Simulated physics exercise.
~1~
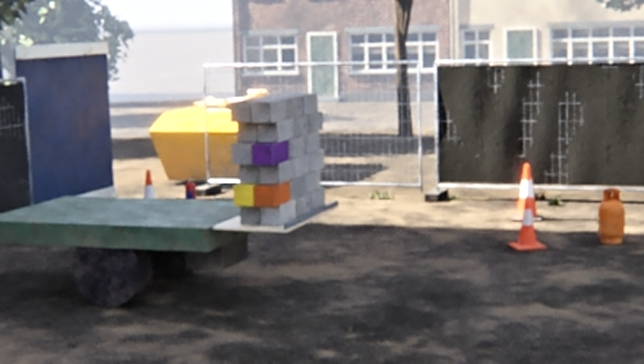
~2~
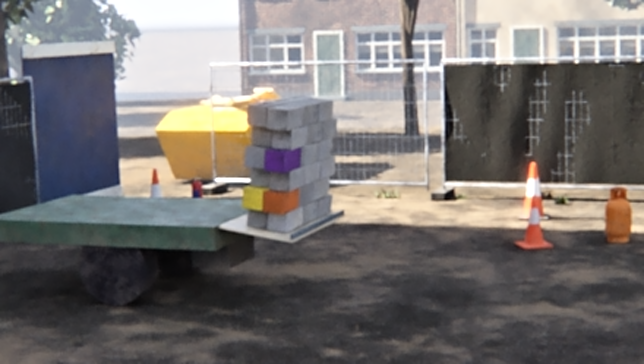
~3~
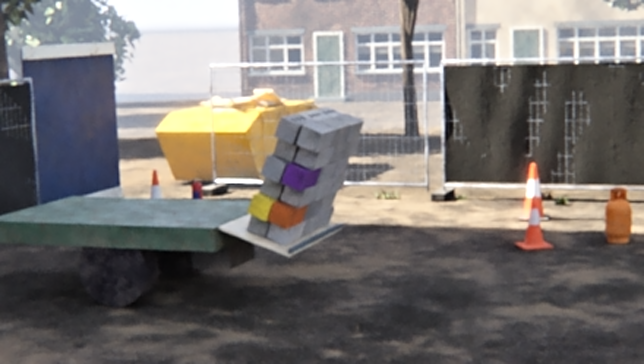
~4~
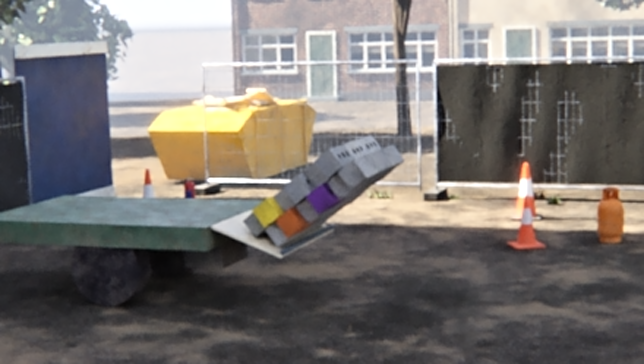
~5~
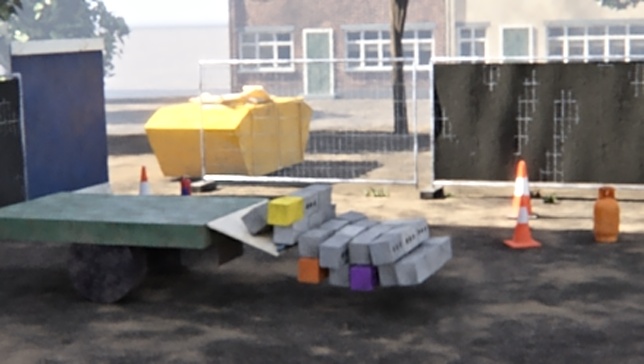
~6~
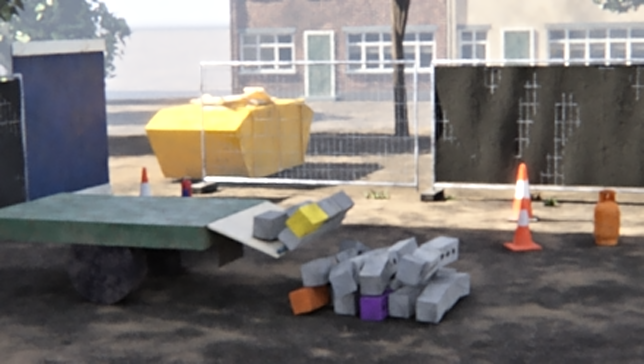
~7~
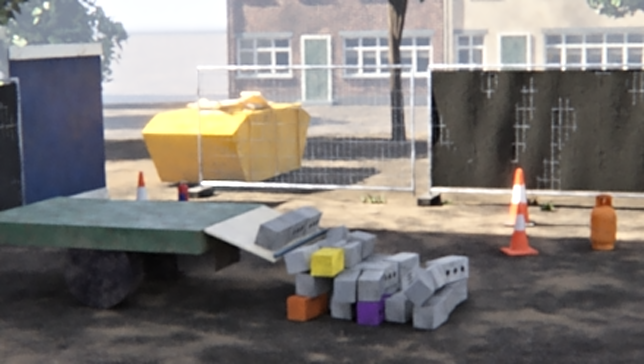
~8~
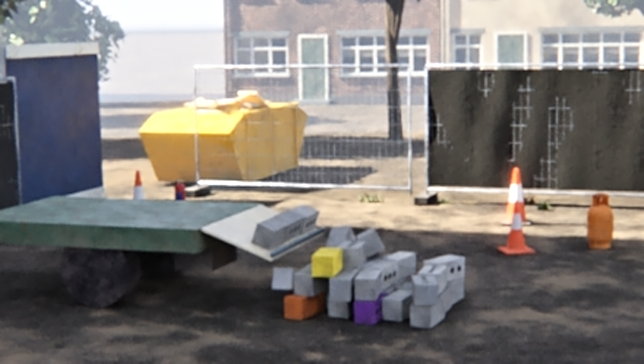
On a building site, stacked grey blocks topple off a tilting flap into a heap.
